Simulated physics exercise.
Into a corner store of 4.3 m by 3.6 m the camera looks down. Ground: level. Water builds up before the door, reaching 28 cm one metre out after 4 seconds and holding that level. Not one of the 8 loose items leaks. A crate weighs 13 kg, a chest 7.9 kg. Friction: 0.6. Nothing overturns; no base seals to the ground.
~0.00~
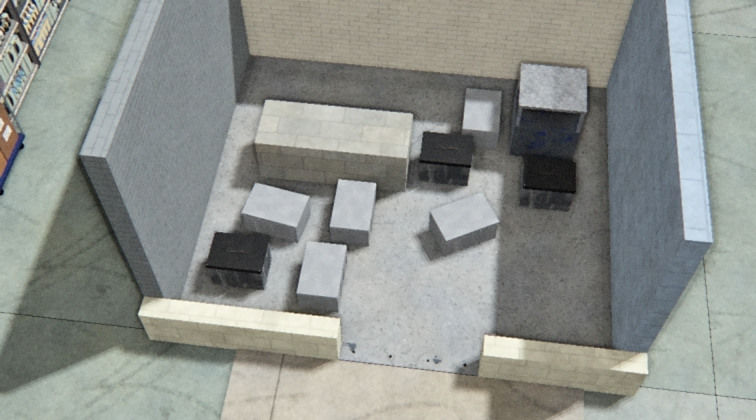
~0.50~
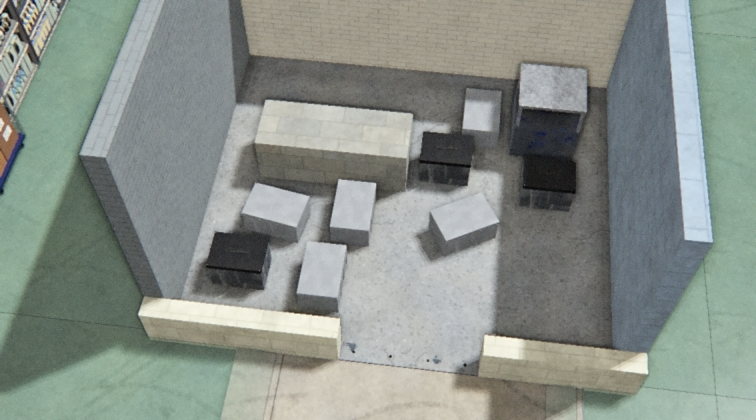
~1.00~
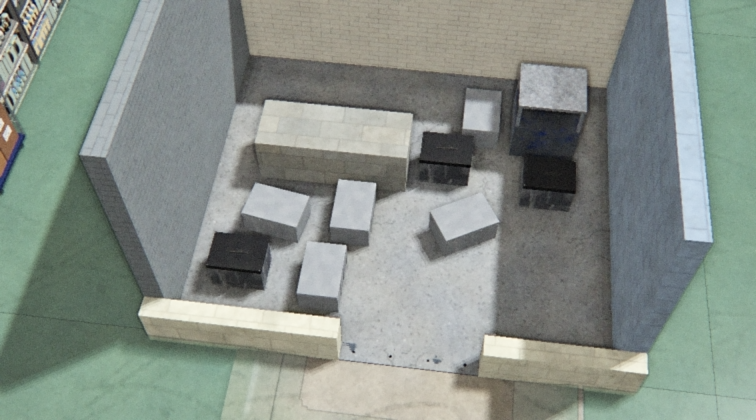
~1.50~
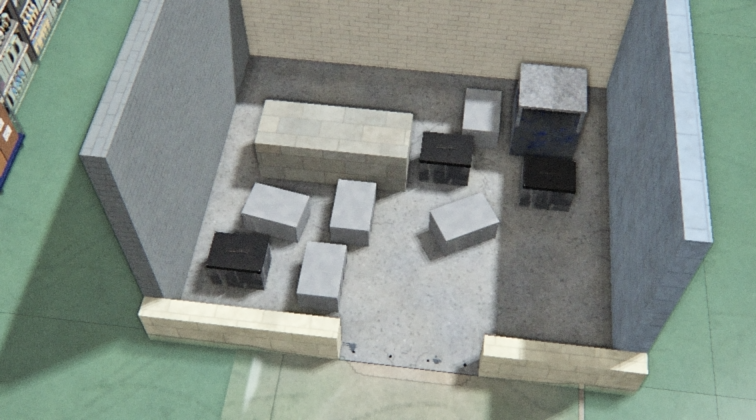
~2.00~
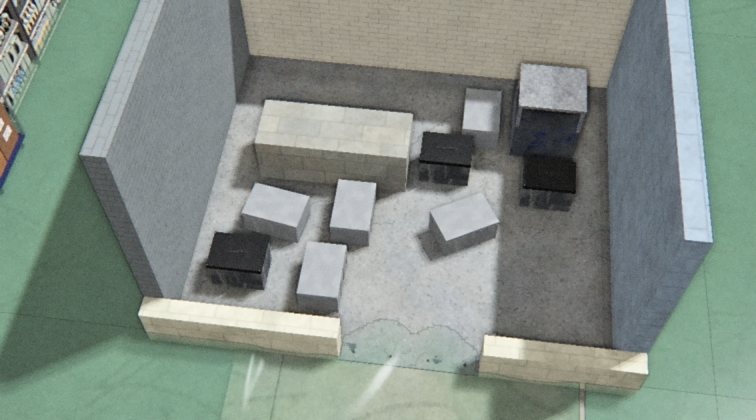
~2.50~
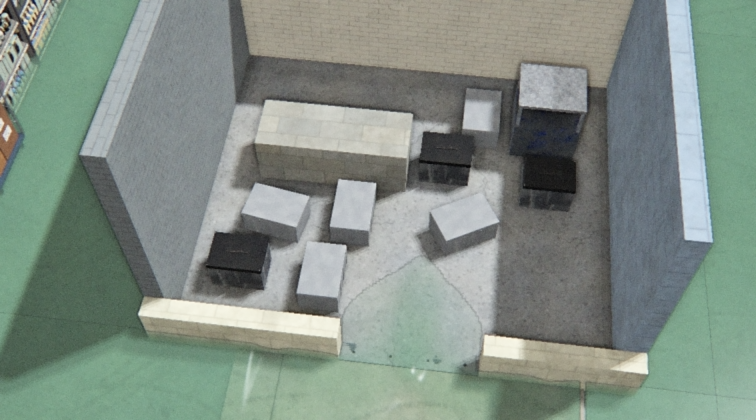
A small open-topped room, its doorway a gap in the low cream front wall, is seen from high above by a still camera. Grey and black box-like blocks stand around a long cream block on its grey floor, between blue-grey side walls, with a taller grey unit at back right. The ground outside turns greener, then a thin greenish sheet of water spreads inward through the doorway, while the blocks stay put.
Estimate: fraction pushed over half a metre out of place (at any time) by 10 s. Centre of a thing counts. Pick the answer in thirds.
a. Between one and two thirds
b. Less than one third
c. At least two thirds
Answer: C.
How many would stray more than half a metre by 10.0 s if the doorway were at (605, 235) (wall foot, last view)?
That would give 8.
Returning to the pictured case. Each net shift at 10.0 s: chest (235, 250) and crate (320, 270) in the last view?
Respectively 100 and 80 cm.
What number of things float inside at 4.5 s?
The number is 1.
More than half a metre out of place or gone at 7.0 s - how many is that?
Tally at that time: 5.
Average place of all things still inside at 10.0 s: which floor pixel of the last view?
Mean position approx. (362, 228).
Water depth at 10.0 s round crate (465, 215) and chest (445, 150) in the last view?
Close to 11 and 18 centimetres.
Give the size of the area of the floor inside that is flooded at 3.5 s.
About 3.0 m2 is covered.
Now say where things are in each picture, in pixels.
A crate at (464, 216), on the bottom; a crate at (322, 269) rests on the ground; water covers 0.0 m2; 0 of 8 have shifted, in the first picture.
A crate at (464, 216), on the bottom; a crate at (322, 269) rests on the ground; water covers 0.0 m2; 0 of 8 have shifted, in the second picture.
A crate at (464, 216), on the bottom; a crate at (322, 269), on the bottom; water covers 0.0 m2; 0 of 8 have shifted, in the third picture.
A crate at (464, 216) rests on the ground; a crate at (322, 269), on the bottom; 0.0 m2 under water; 0 of 8 have shifted, in the fourth picture.
A crate at (464, 216) rests on the ground; a crate at (322, 269) rests on the ground; 0.2 m2 under water; 0 of 8 have shifted, in the fifth picture.
A crate at (464, 216) rests on the ground; a crate at (322, 269) rests on the ground; 0.9 m2 under water; 0 of 8 have shifted, in the sixth picture.
After 3.5 s 0 of 8 are over 50 cm from their spots; 0 afloat.
After 4.5 s 1 of 8 are over 50 cm from their spots; 1 afloat.
After 7.0 s 5 of 8 are over 50 cm from their spots; 6 afloat.
After 10.0 s 8 of 8 are over 50 cm from their spots, and 8 have been at some point; 8 afloat.
